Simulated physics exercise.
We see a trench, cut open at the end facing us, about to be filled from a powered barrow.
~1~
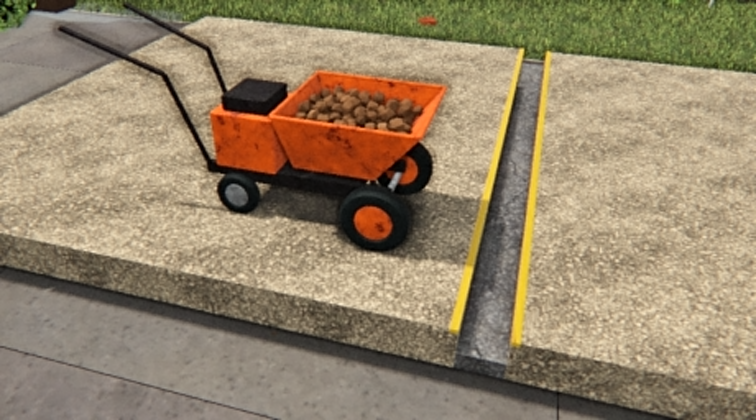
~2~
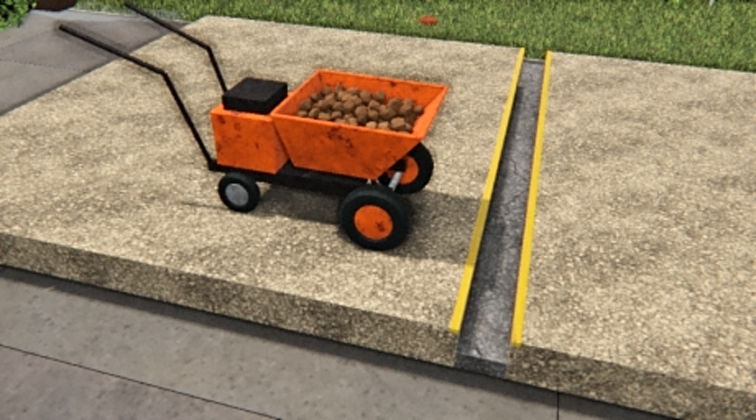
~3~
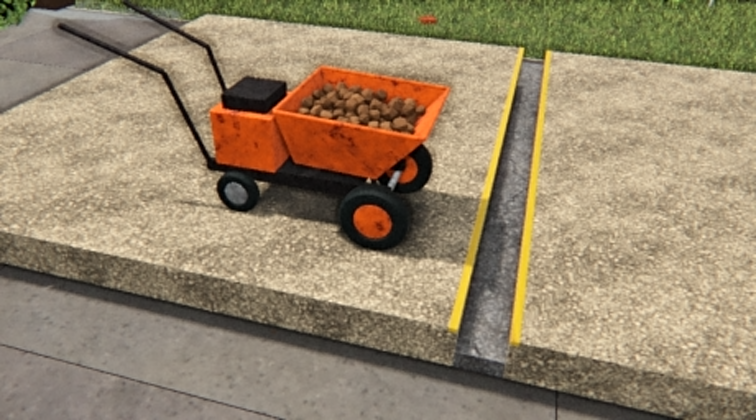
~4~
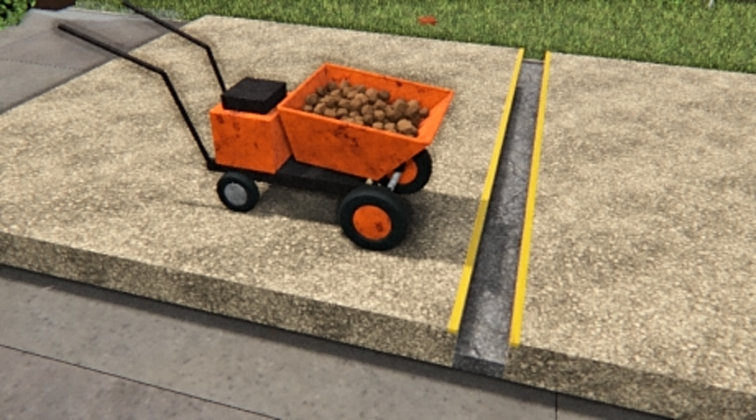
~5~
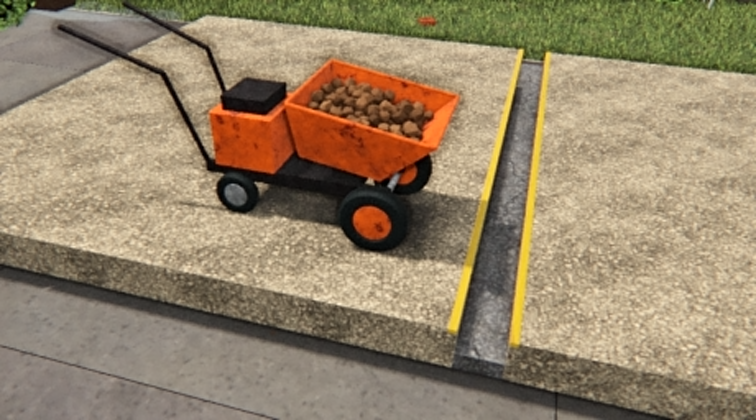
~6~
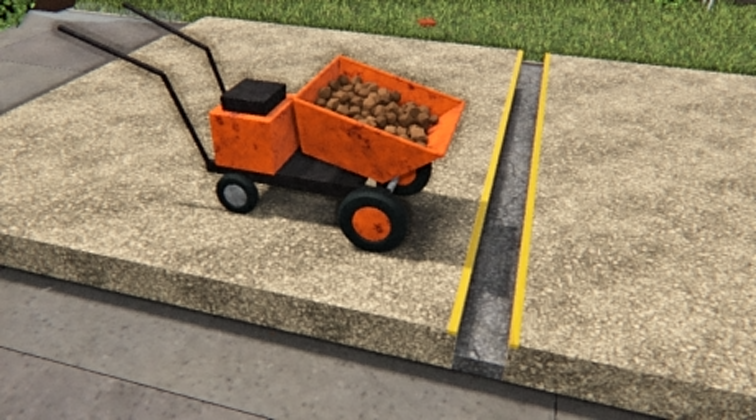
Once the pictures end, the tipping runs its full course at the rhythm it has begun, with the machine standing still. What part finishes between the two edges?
It catches more than half.
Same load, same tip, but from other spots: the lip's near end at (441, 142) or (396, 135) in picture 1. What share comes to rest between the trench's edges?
Near 40 % and 70 %.
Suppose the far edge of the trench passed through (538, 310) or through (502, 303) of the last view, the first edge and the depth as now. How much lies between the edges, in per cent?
About 90 and 40 per cent.
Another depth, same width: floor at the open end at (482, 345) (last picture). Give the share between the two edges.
It comes to 50 per cent or so.
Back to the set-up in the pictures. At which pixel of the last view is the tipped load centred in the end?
Close to (506, 243).
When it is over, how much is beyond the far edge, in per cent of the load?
About 20 per cent.
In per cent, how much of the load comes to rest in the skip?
Near 10 %.
Shortly afterwards, skip tipped steeply; the whole lot in the skip.
Next, skip tipped steeply; all but a few in the skip; a little in or heaped over the trench; only a few falling.
Some moments later, skip tipped right over; near a quarter in the skip; near two thirds in or heaped over the trench; near a quarter beyond it.
In the end, skip tipped right over; a little in the skip; near two thirds in or heaped over the trench; near a quarter beyond it.
